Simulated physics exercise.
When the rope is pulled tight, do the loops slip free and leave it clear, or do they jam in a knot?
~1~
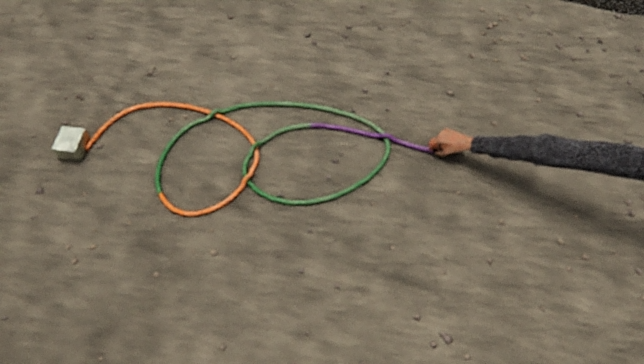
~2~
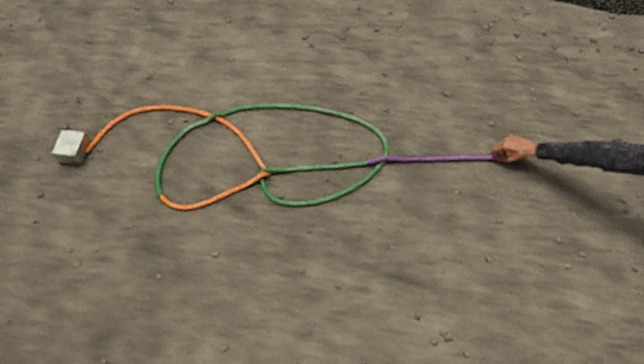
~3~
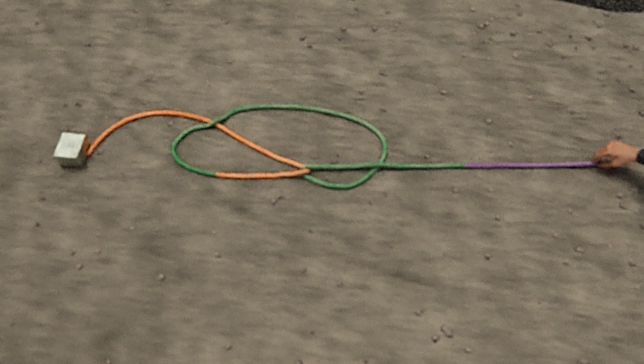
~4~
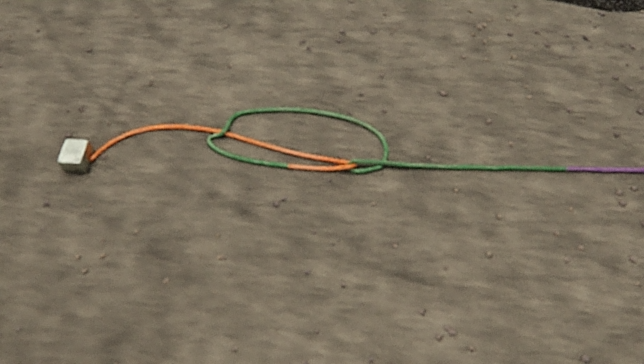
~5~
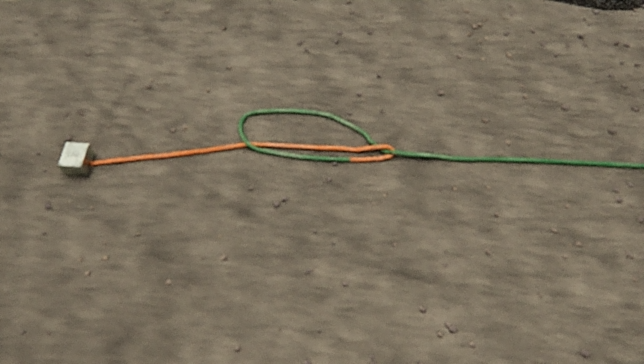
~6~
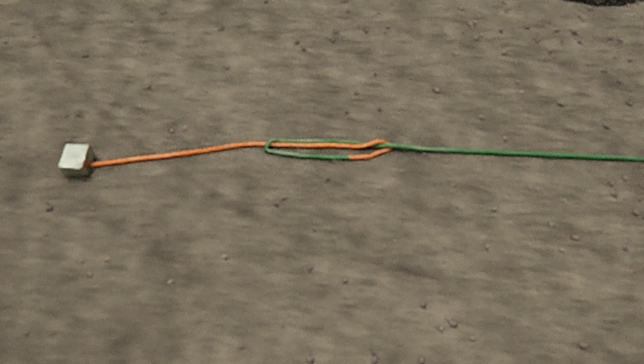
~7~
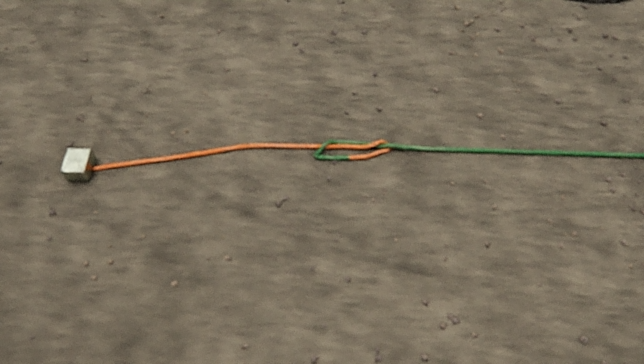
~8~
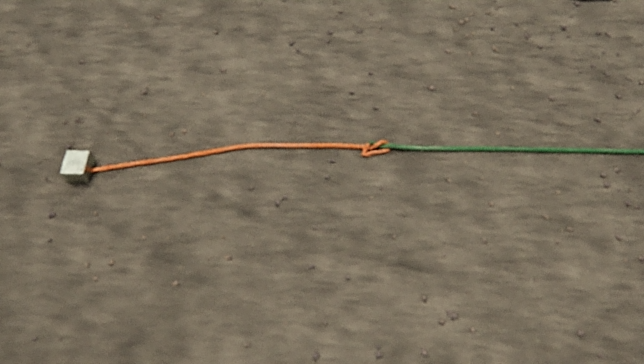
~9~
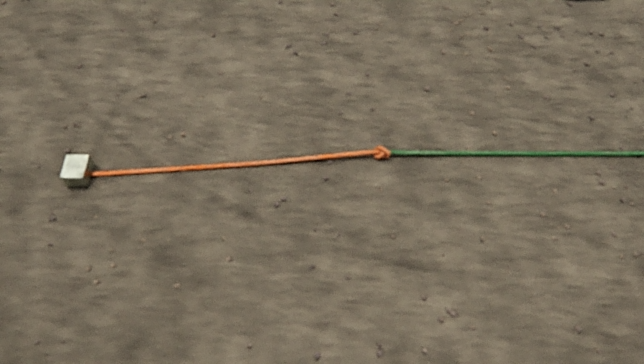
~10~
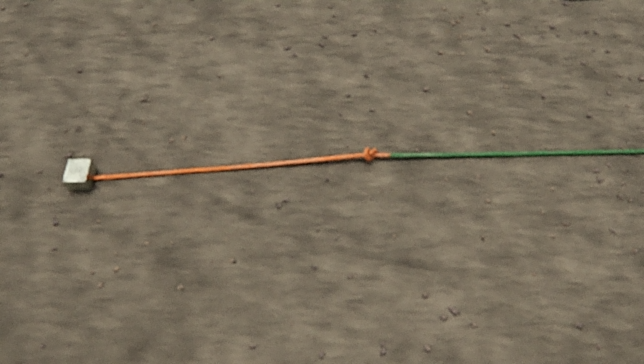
They jam in a knot. The loops shrink down to a small orange lump that stays in the rope as it is drawn nearly straight.
